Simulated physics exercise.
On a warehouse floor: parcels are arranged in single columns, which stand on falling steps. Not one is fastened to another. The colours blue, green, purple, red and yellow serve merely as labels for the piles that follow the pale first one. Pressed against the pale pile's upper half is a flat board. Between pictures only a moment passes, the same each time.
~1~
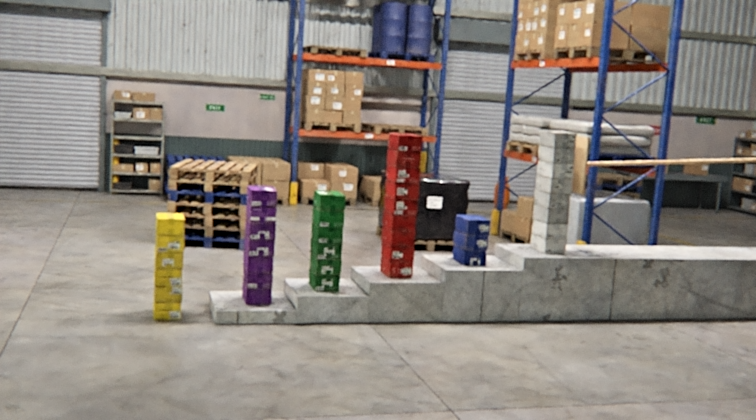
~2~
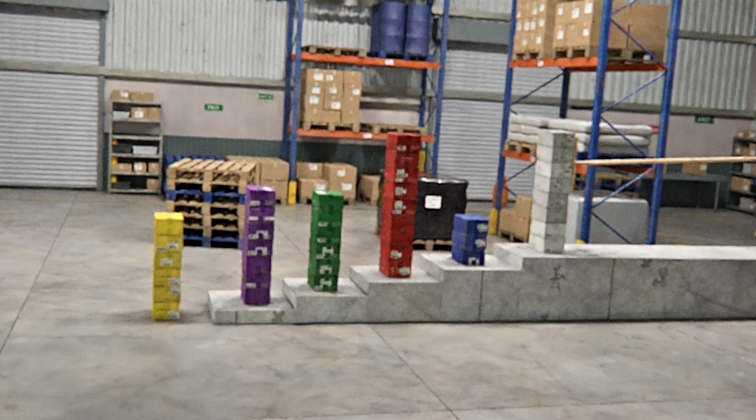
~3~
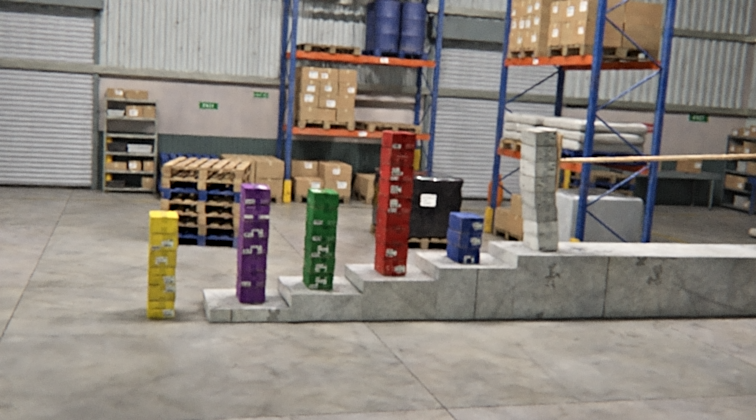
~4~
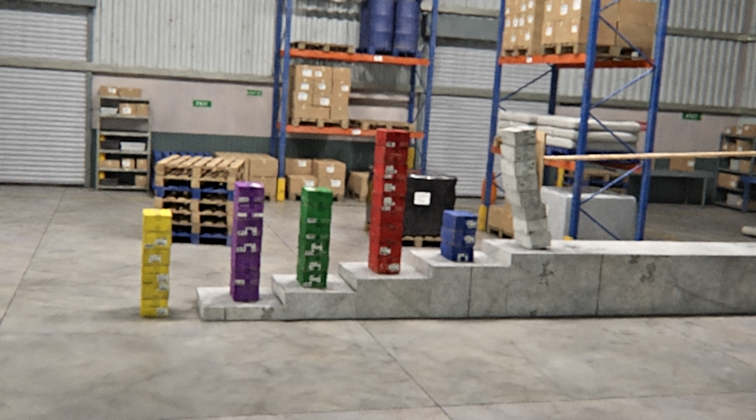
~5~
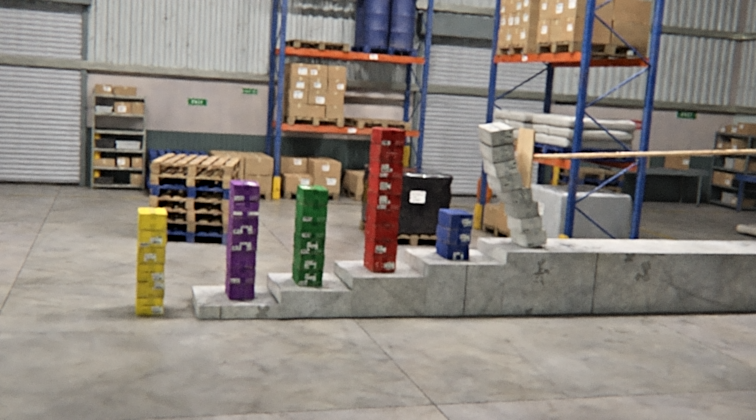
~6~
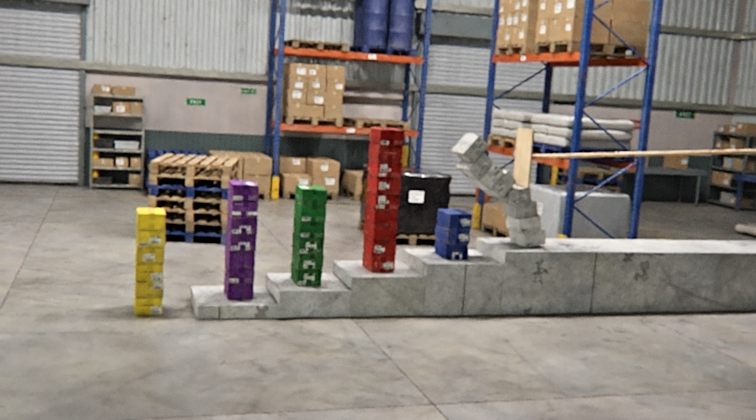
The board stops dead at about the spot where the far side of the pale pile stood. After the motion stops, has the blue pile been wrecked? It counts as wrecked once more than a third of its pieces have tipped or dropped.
No, it stays mostly up.
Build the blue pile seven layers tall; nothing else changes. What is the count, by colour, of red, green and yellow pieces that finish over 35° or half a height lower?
Red: 8; green: 5; yellow: 6.
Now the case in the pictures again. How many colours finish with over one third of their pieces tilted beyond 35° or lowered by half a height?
Altogether, 0.
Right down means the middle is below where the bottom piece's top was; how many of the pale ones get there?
Count: 4.
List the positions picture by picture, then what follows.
In the first frame (we follow the side turned to the camera; the camera pans a little), board (587, 159) not yet touching; top blue parcel (479, 228); top red parcel (410, 144); no other piece has moved.
The second frame shows board (575, 158) not yet touching; top blue parcel (477, 227).
The third frame shows board (560, 155) pushing, top of the pale pile leaning a little; top blue parcel (473, 225); no other piece has moved.
The fourth frame shows board (544, 153) pushing, top of the pale pile leaning a little; top blue parcel (466, 224); no other piece has moved.
The fifth frame shows board (533, 151) stopped, top of the pale pile leaning a little; top blue parcel (462, 222); no other piece has moved.
The sixth frame shows board (532, 151) stopped, top of the pale pile leaning steeply; top blue parcel (461, 222); top red parcel (392, 138); no other piece has moved.
Soon, 4 of the pale pile down; none of the 3 blue parcels down (0 of 31 in all colours); top blue parcel unmoved.
A while on, 4 of the pale pile down; none of the 3 blue parcels down (0 of 31 in all colours); top blue parcel displaced half its height.
Finally, 4 of the pale pile down; none of the 3 blue parcels down (0 of 31 in all colours); top blue parcel displaced half its height; top red parcel unmoved. Seen by the last camera, middles, top blue parcel near (447, 219), top red parcel near (386, 137).
